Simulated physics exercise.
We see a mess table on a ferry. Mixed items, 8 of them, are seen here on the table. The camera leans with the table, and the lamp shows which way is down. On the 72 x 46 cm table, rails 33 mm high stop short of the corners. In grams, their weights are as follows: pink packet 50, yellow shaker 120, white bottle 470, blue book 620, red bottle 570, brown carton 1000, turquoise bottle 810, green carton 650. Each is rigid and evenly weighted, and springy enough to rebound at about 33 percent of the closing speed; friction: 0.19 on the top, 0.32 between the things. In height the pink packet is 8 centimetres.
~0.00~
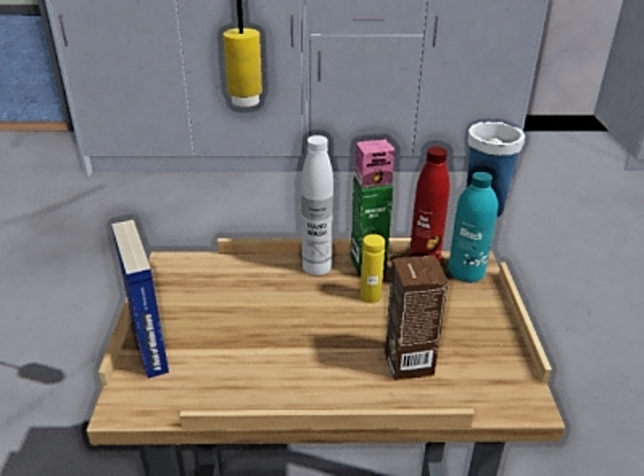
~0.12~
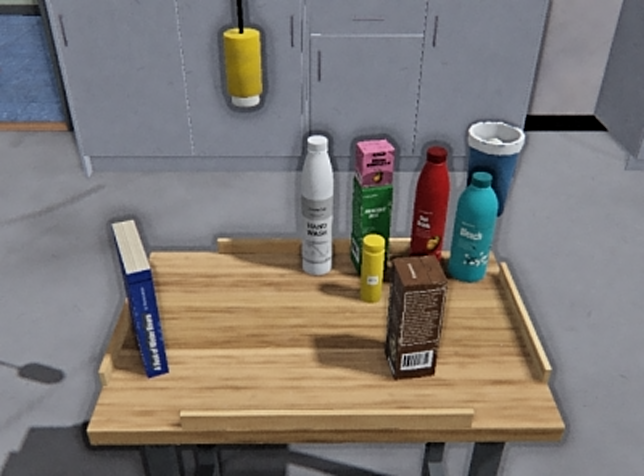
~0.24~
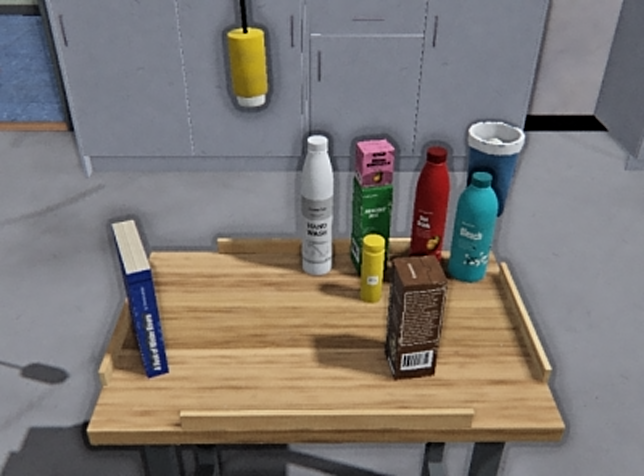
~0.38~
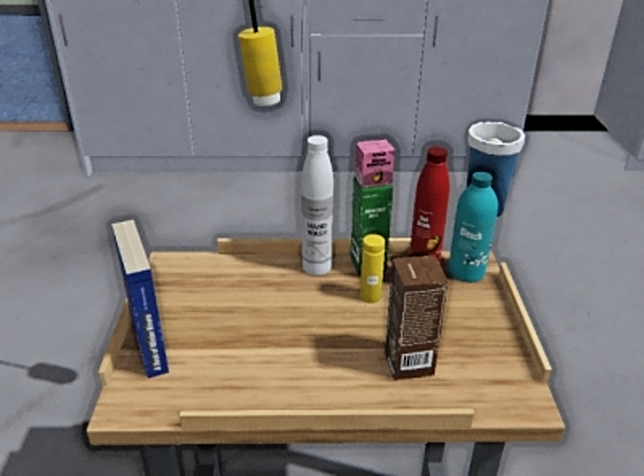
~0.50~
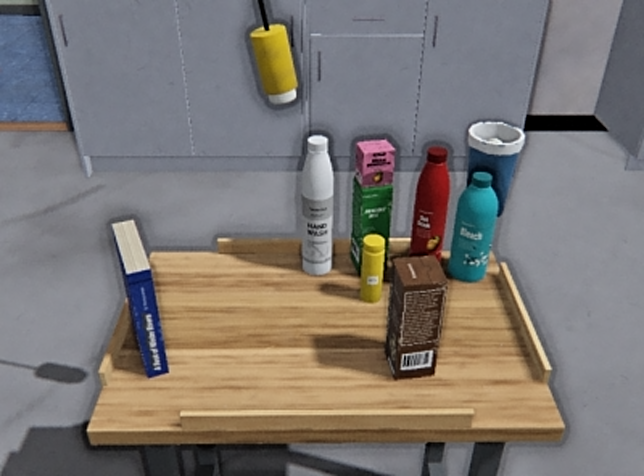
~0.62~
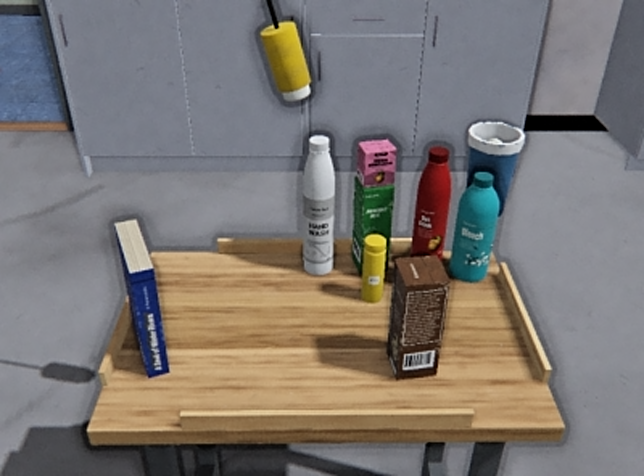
A wooden table held a blue book, several bottles, cartons and a yellow shaker, all staying almost still, while a yellow lamp hanging behind it hung straight at first, then swung gradually to the right.
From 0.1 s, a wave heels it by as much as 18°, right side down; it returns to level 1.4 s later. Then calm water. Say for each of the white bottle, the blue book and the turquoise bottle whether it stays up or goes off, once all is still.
White bottle: Stays up, blue book: Stays up, turquoise bottle: Goes off.
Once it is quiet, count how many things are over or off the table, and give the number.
The tally is 7.
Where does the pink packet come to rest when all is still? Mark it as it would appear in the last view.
End point: Approx. (597, 425).
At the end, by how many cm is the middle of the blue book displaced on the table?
44 cm.
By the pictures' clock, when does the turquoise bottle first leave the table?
About 1.1 seconds.
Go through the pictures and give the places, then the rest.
In the first frame, boat level; white bottle (317, 208); blue book (141, 299); turquoise bottle (474, 226).
In the second frame, boat level; red bottle (429, 220); brown carton (414, 319).
In the third frame, boat heeled 2°, right side down; green carton (371, 225); pink packet (374, 164).
In the fourth frame, boat heeled 6°, right side down; yellow shaker (372, 269); red bottle (429, 220).
In the fifth frame, boat heeled 11°, right side down; brown carton (414, 319); green carton (371, 225).
In the sixth frame, boat heeled 15°, right side down; white bottle (319, 208); blue book (142, 299); turquoise bottle (475, 226).
After 1.02 s, boat heeled 14°, right side down; blue book on its side near (242, 322); white bottle slid 11 cm near (374, 207); turquoise bottle slid 6 cm near (497, 219).
After 1.42 s, boat level; pink packet, red bottle, brown carton and turquoise bottle now off the table; blue book on its side near (367, 308); white bottle slid 28 cm near (458, 207).
After 1.72 s, boat level; yellow shaker and green carton now off the table; blue book on its side near (386, 307); white bottle slid 28 cm near (461, 207).
After 2.12 s, boat level; blue book on its side near (386, 307); white bottle slid 28 cm near (461, 207).
At rest (2.5 s), off the table, pink packet, yellow shaker, red bottle, brown carton, turquoise bottle and green carton; tipped over on the table, blue book; not toppled but over 5 cm from the start, white bottle. In the last view, white bottle near (461, 207), blue book near (386, 307).
